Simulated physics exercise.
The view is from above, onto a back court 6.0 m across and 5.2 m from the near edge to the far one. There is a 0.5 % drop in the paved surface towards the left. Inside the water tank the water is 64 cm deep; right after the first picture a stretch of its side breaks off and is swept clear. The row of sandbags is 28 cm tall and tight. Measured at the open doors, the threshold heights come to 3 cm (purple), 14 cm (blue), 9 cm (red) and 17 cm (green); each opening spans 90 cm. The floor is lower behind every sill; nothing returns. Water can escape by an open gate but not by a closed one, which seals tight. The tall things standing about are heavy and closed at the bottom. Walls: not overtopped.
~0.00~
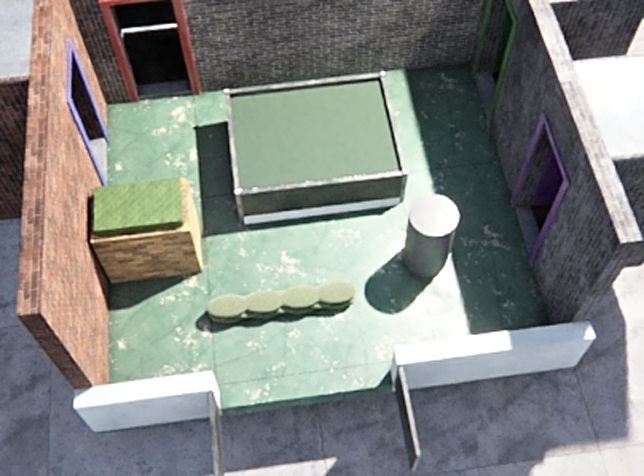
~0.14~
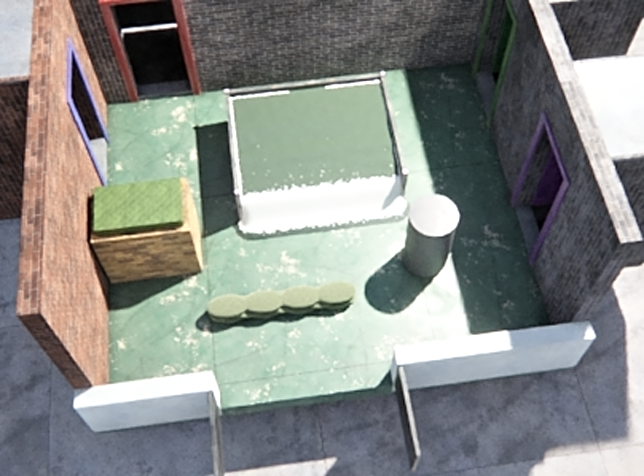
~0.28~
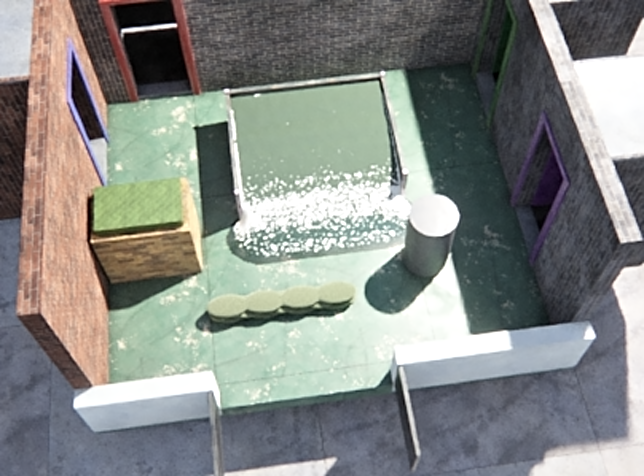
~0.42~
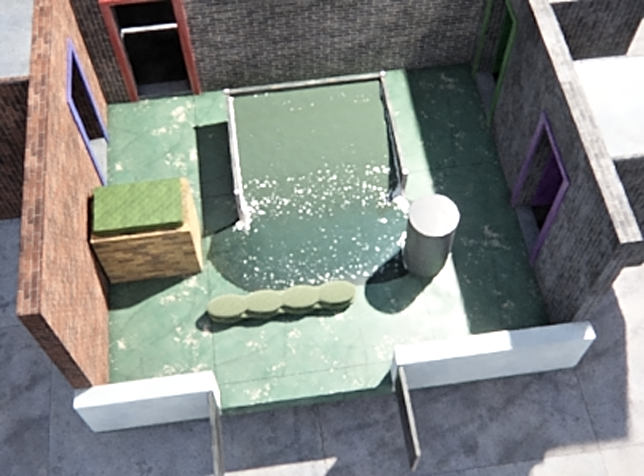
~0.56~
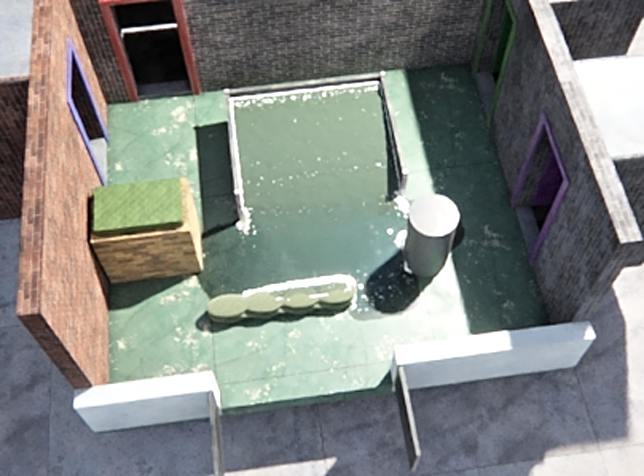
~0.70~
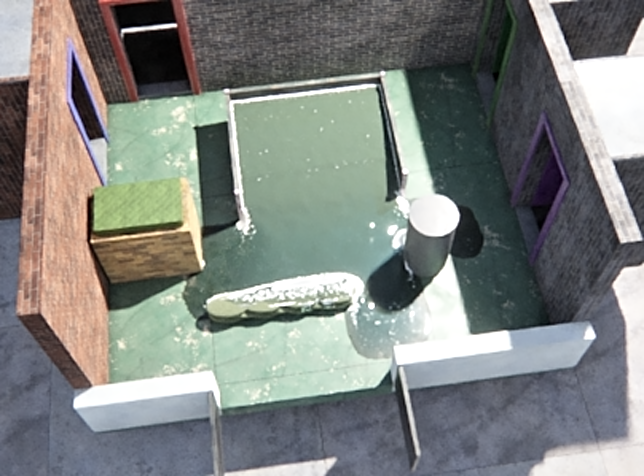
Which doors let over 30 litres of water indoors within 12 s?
The purple door: Over 30 litres, the blue door: 30 litres or less, the red door: 30 litres or less, the green door: 30 litres or less.
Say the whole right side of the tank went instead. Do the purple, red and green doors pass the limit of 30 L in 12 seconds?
Log - purple: Threshold topped, red: Threshold not reached, green: Threshold topped.
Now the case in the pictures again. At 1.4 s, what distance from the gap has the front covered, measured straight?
Some 3.8 metres from the gap.
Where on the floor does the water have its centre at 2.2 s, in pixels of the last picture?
Around (318, 249) in the last picture.
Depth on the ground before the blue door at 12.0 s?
It averages close to 10.0 centimetres.
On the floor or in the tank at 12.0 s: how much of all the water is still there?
Roughly 70 per cent is still there.
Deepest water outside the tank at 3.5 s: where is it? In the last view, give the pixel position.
In the last picture, around (110, 406).
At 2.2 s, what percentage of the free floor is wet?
I'd say around 60 %.
After 1.4 s water covers 45 % of the floor and is deepest (45 cm) near (314, 292); purple door 5 cm at the sill, 0 L in, blue door not reached, red door not reached, green door not reached.
After 2.2 s water covers 60 % of the floor and is deepest (40 cm) near (550, 345); purple door 5 cm at the sill, 24 L in, blue door not reached, red door not reached, green door not reached.
After 3.5 s water covers 70 % of the floor and is deepest (30 cm) near (110, 406); purple door 6 cm at the sill, 53 L in, blue door 2 cm at the sill, 0 L in, red door not reached, green door 2 cm at the sill, 0 L in.
After 7.0 s water covers 95 % of the floor and is deepest (14 cm) near (537, 347); purple door 7 cm at the sill, 77 L in, blue door 6 cm at the sill, 0 L in, red door 6 cm at the sill, 1 L in, green door 10 cm at the sill, 0 L in.
After 12.0 s water covers 95 % of the floor and is deepest (14 cm) near (119, 116); purple door 6 cm at the sill, 107 L in, blue door 10 cm at the sill, 0 L in, red door 11 cm at the sill, 5 L in, green door 7 cm at the sill, 0 L in.
